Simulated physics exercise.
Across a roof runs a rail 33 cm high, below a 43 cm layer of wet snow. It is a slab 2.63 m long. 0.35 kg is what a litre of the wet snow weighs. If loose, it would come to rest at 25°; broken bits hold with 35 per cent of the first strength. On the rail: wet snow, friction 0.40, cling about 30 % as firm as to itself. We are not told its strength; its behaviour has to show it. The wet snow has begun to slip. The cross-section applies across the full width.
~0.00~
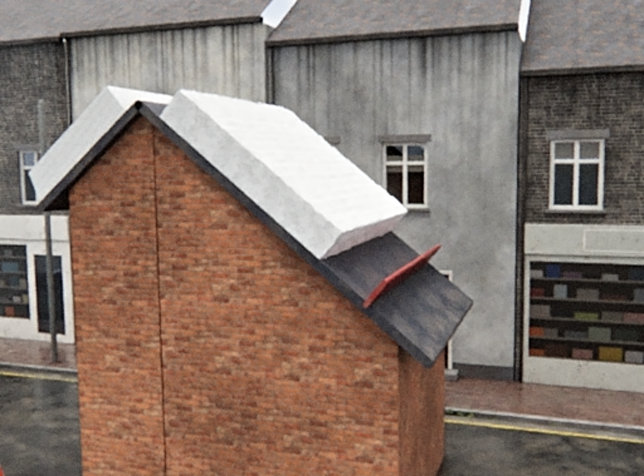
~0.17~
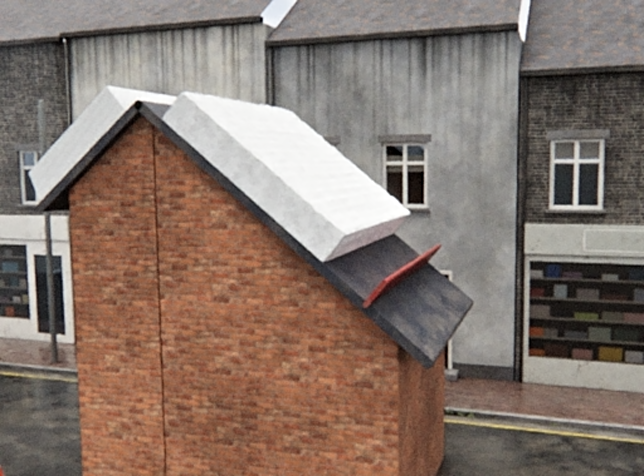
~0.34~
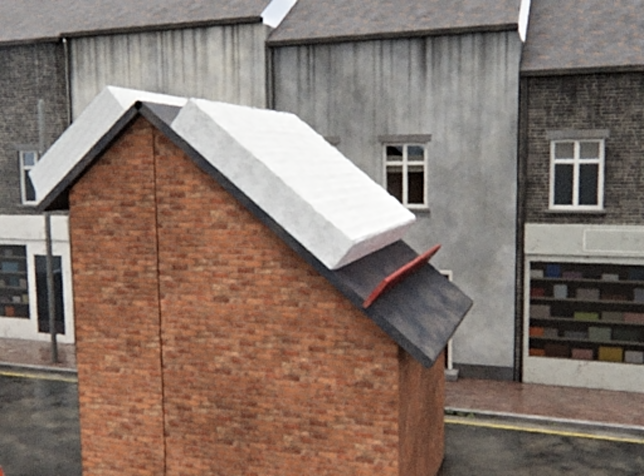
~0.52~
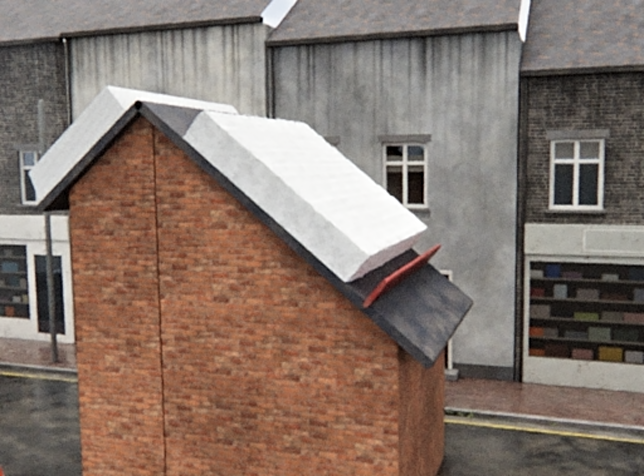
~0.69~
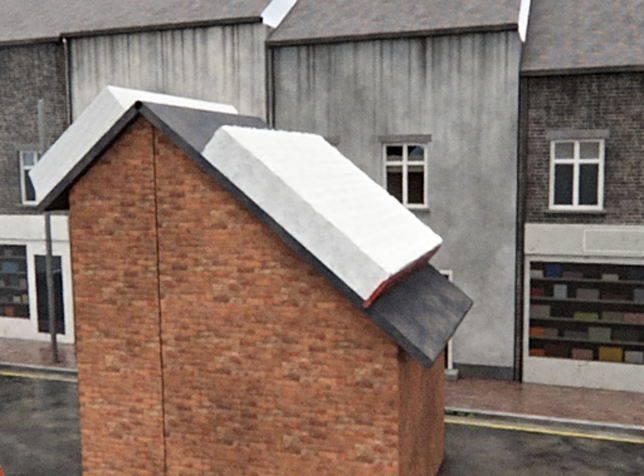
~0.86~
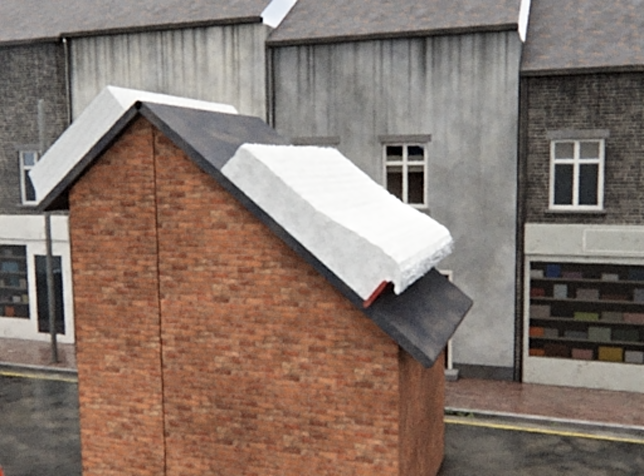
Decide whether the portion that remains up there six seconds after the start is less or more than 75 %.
Prediction: Short of 75 per cent.
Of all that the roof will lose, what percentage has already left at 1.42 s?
Near 30 in a hundred.
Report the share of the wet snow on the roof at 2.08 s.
Value: Near 65 %.
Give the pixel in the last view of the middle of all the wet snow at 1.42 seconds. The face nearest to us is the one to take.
I'd put it at around pixel (361, 265).
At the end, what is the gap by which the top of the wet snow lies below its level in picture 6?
Roughly 0.6 m.
By 1.42 s, 87 % of the snow is on the roof.
By 2.08 s, 66 % of the snow is on the roof.
By 2.74 s, 59 % of the snow is on the roof.
By 3.40 s, 58 % of the snow is on the roof.
By 6.00 s, at the end, 58 % of the snow is on the roof.
